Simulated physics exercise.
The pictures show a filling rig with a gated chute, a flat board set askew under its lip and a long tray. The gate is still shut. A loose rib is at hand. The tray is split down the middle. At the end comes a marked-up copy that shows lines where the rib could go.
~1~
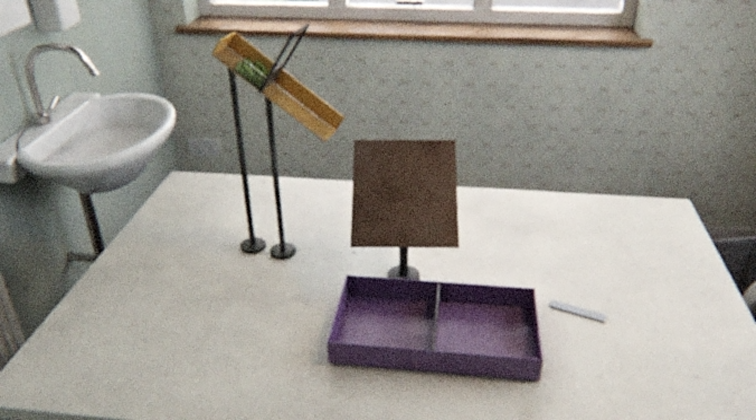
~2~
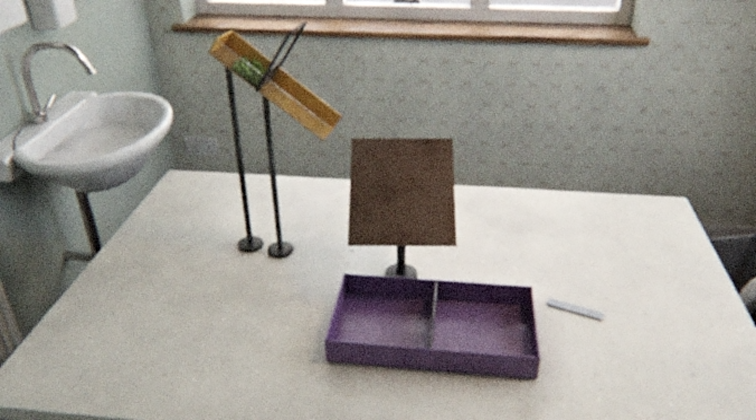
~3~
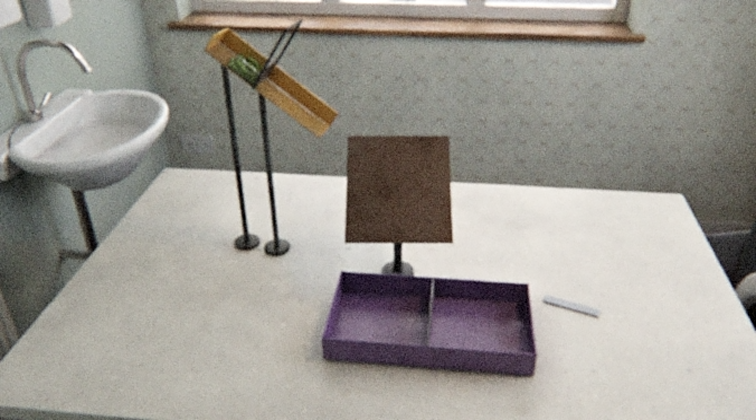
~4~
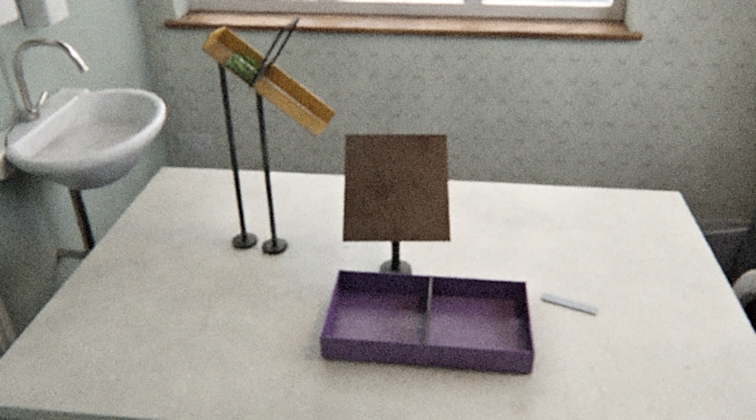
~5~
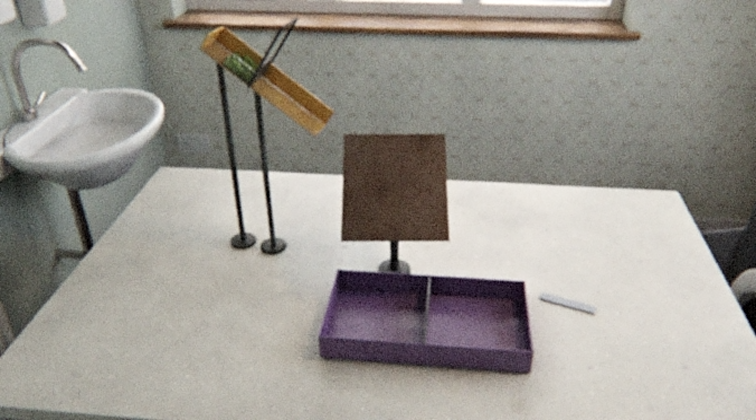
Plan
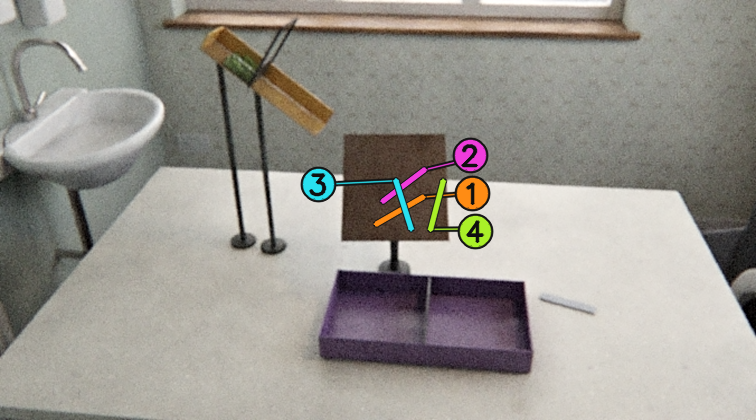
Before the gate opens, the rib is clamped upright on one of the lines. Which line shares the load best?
Take 4.
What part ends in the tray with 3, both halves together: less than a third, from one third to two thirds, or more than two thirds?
Line 3 gives more than two thirds.
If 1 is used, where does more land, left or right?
More lands on the left.
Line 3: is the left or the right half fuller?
Left.
On the marked copy, line 1 from (423, 197) to (376, 223); line 2 from (424, 169) to (383, 201); line 3 from (395, 180) to (411, 228); line 4 from (443, 181) to (430, 229).
With 1, of what is caught, the whole lot in the left half, none at all in the right.
With 2, of what is caught, all but a few in the left half, only a few in the right.
With 3, of what is caught, the bulk in the left half, a small share in the right.
With 4, of what is caught, close to two thirds in the left half, close to a third in the right.
